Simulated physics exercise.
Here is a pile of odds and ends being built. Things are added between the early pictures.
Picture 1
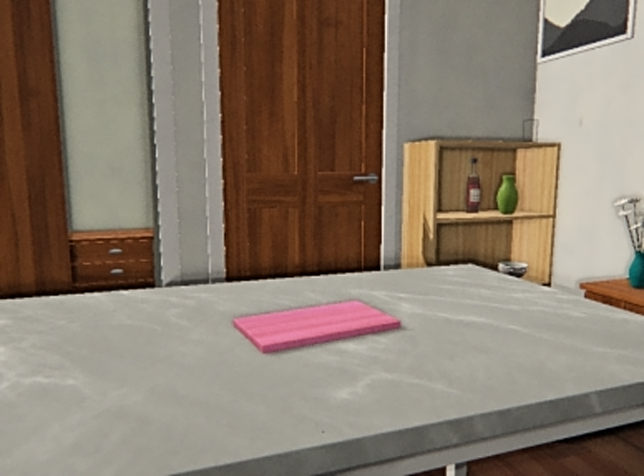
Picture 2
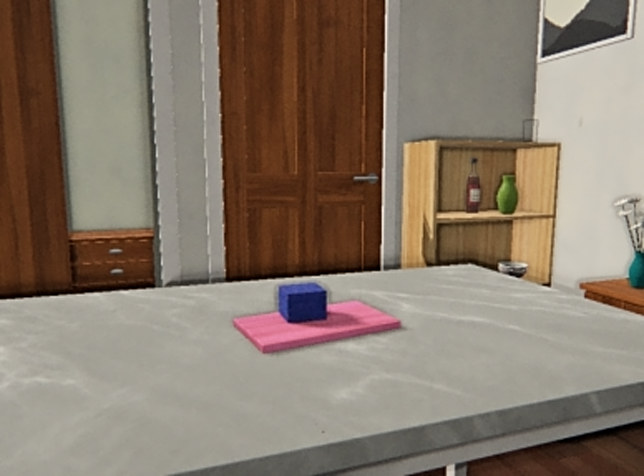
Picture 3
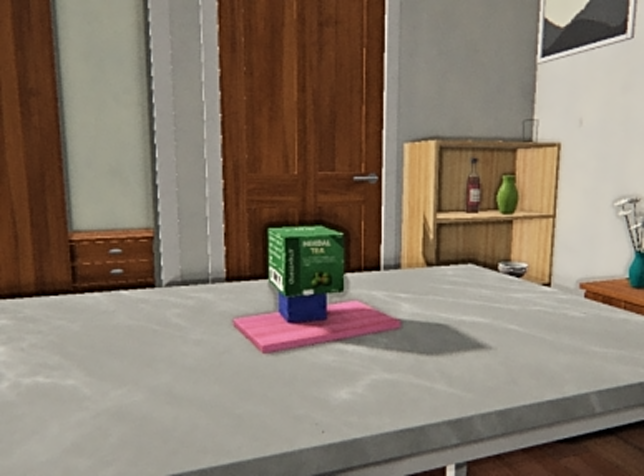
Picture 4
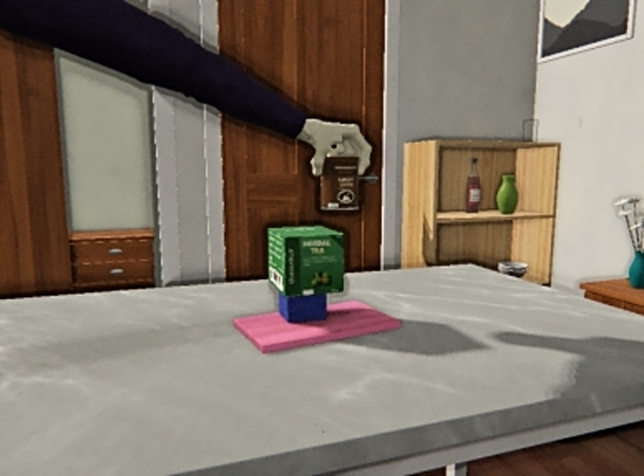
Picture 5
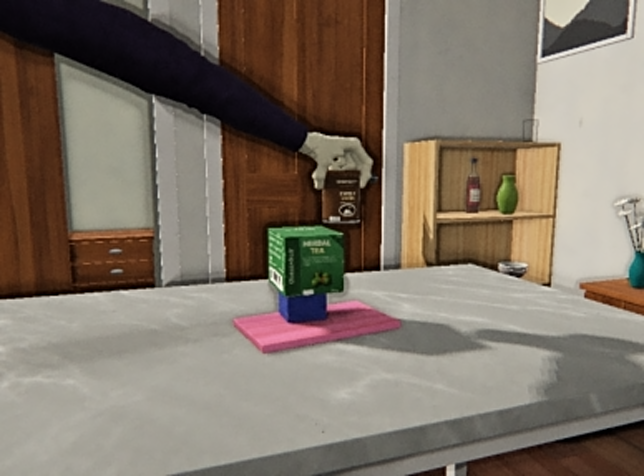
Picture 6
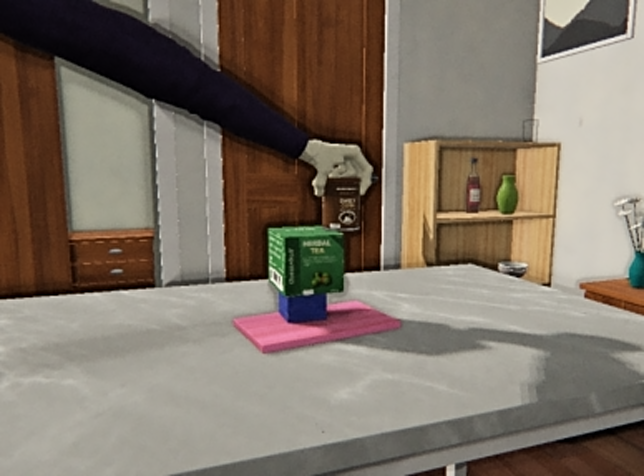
A small brown container is the thing that moves, above a grey table in a room with wooden doors, seen from slightly above by a still camera. On the table lies a pink board, where a blue block and then a larger green box appear stacked, with shelves behind at right. A dark-sleeved arm reaches in from the left and lowers the container slightly onto the box's right side, still gripping it.
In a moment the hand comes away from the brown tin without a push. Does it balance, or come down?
It gives way.
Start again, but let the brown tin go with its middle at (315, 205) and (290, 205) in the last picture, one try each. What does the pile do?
First try: It holds; second try: It holds.
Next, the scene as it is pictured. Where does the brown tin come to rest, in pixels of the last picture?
Near (352, 273).
Then, 0.40 s after the last picture, brown tin now fallen.
Then, 1.00 s after the last picture, things are still on the move.
Then, 1.90 s after the last picture, as before.
At rest, fallen, brown tin; the other 3 in place. Seen from the same camera at the end, brown tin near (352, 273). The pile loses its balance.
